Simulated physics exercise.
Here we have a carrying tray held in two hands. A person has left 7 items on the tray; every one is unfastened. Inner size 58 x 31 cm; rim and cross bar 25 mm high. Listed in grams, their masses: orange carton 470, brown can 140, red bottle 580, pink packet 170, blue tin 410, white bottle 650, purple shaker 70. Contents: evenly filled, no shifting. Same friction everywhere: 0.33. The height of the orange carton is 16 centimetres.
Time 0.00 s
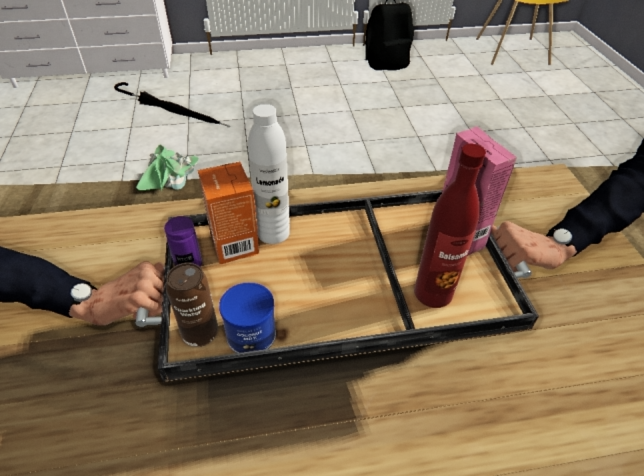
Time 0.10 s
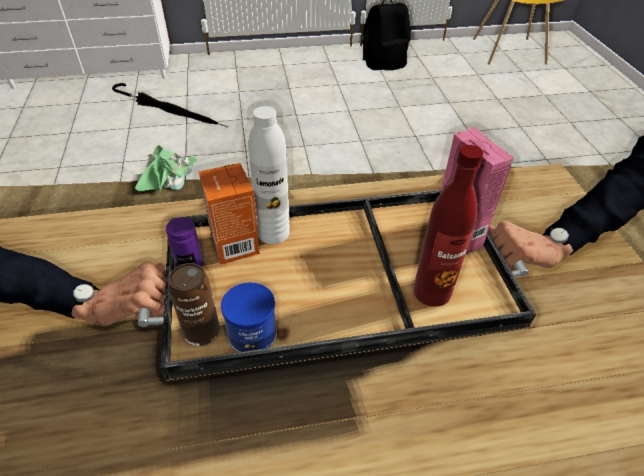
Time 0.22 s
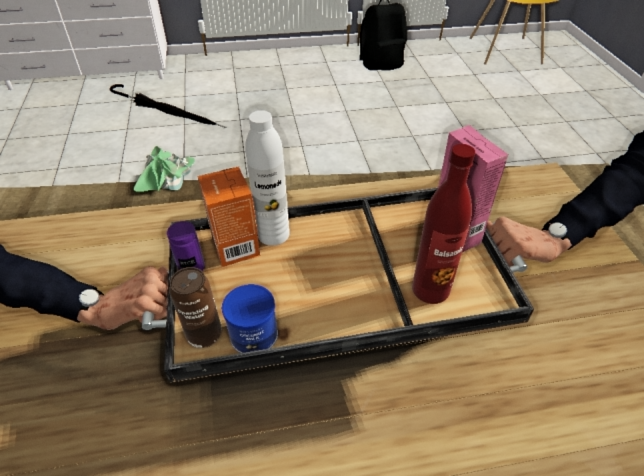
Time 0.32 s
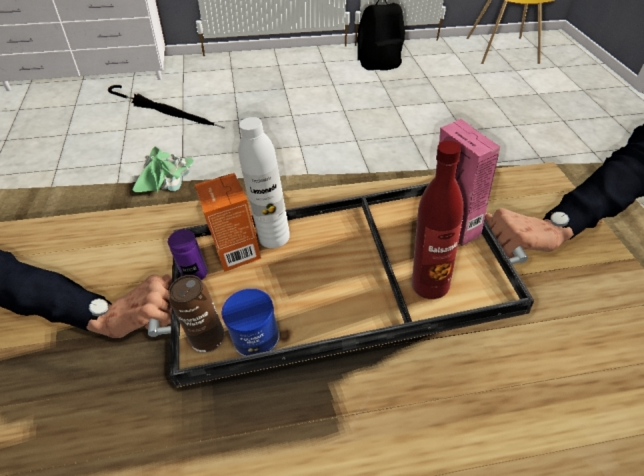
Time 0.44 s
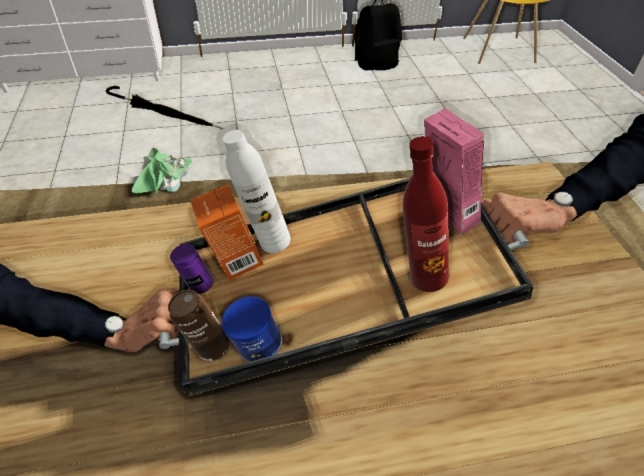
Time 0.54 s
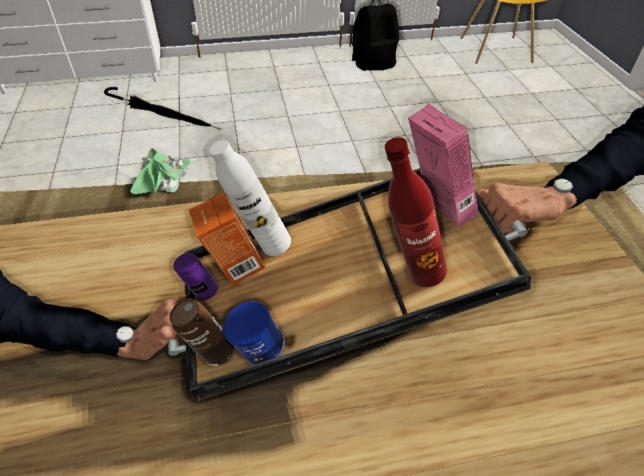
To begin with, two hands hold a nearly level black-rimmed tray of bottles and containers above a wooden surface. The tray then tilts gradually, its left side dropping, and the white bottle, orange carton and purple shaker lean left. As the tilt steepens, the red bottle and pink packet lean left too.
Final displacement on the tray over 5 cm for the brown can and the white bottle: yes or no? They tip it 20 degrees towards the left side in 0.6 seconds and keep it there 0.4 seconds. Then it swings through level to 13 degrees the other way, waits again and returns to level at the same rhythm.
Final: Brown can no; white bottle yes.
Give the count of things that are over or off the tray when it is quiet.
The count is 5.
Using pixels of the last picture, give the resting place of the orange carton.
In the last view, its centre sits near (198, 245).
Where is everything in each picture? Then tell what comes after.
In the first picture, tray level; brown can (194, 307); white bottle (270, 178).
In the second picture, tray level; pink packet (469, 194); blue tin (250, 319).
In the third picture, tray tilted 2°, left edge down; purple shaker (186, 250); orange carton (230, 218).
In the fourth picture, tray tilted 5°, left edge down; red bottle (439, 225); pink packet (462, 185).
In the fifth picture, tray tilted 12°, left edge down; blue tin (253, 331); purple shaker (192, 269).
In the sixth picture, tray tilted 17°, left edge down; brown can (204, 334); white bottle (251, 201).
After 0.84 s, tray tilted 20°, left edge down; white bottle tipped 27° from how it sat near (220, 212); red bottle tipped 58° from how it sat; pink packet tipped 63° from how it sat.
After 1.14 s, tray tilted 20°, left edge down; white bottle now off the tray; brown can slid 2 cm near (195, 341); red bottle on its side.
After 1.44 s, tray level; brown can slid 2 cm near (191, 308); red bottle on its side; pink packet on its side.
At rest (3.1 s), off the tray, white bottle; tipped over on the tray, orange carton, red bottle, pink packet and purple shaker; the other 2 in place, give or take 5 cm. In the last view, brown can near (191, 309), white bottle near (241, 218).
